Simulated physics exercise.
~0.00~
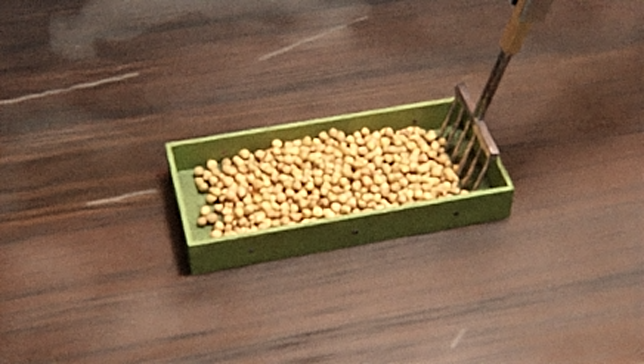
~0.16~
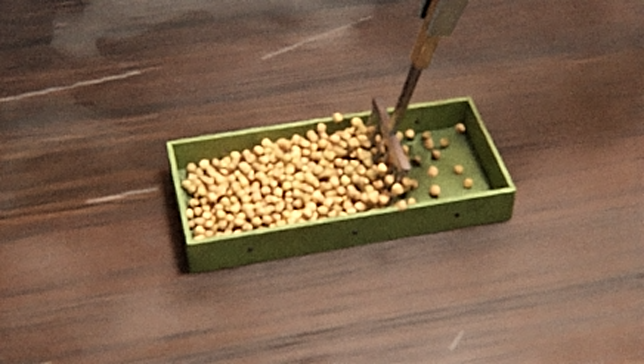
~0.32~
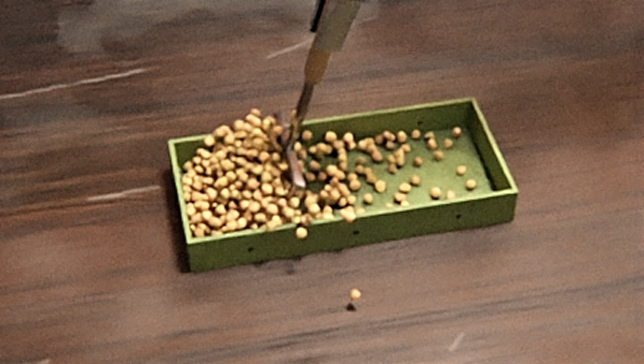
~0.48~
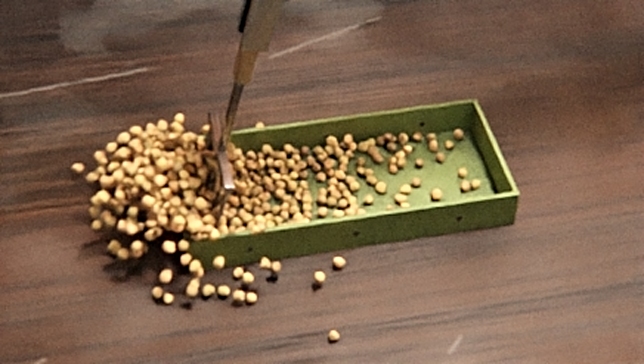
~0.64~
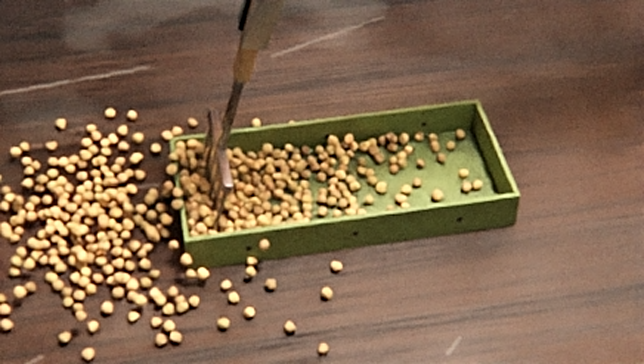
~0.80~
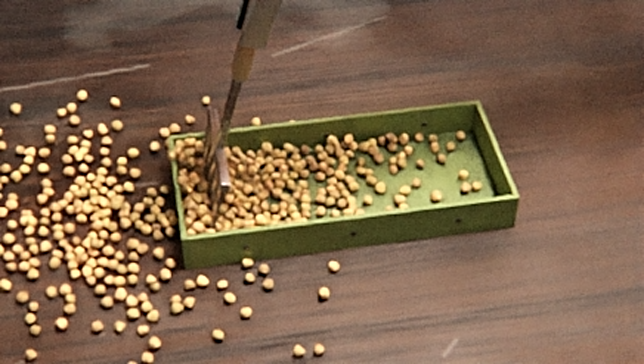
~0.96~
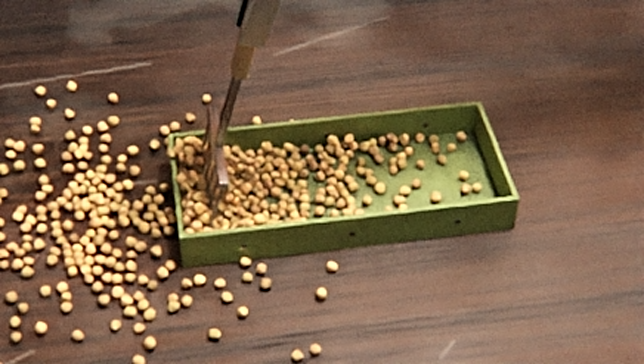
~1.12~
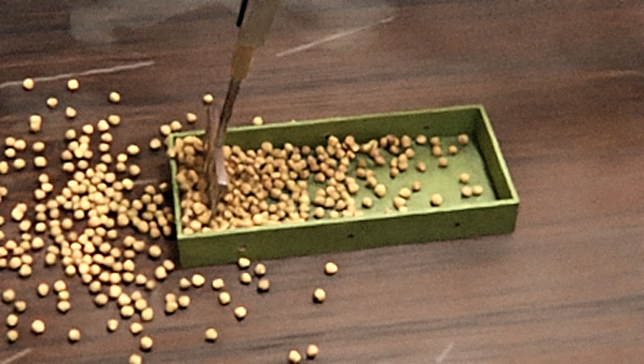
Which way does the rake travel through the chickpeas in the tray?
The rake travels to the left, pushing the chickpeas towards the left end of the tray.
Green tray of chickpeas being raked leftward, many spilling over the end and settling scattered on the table beside the stopped rake.
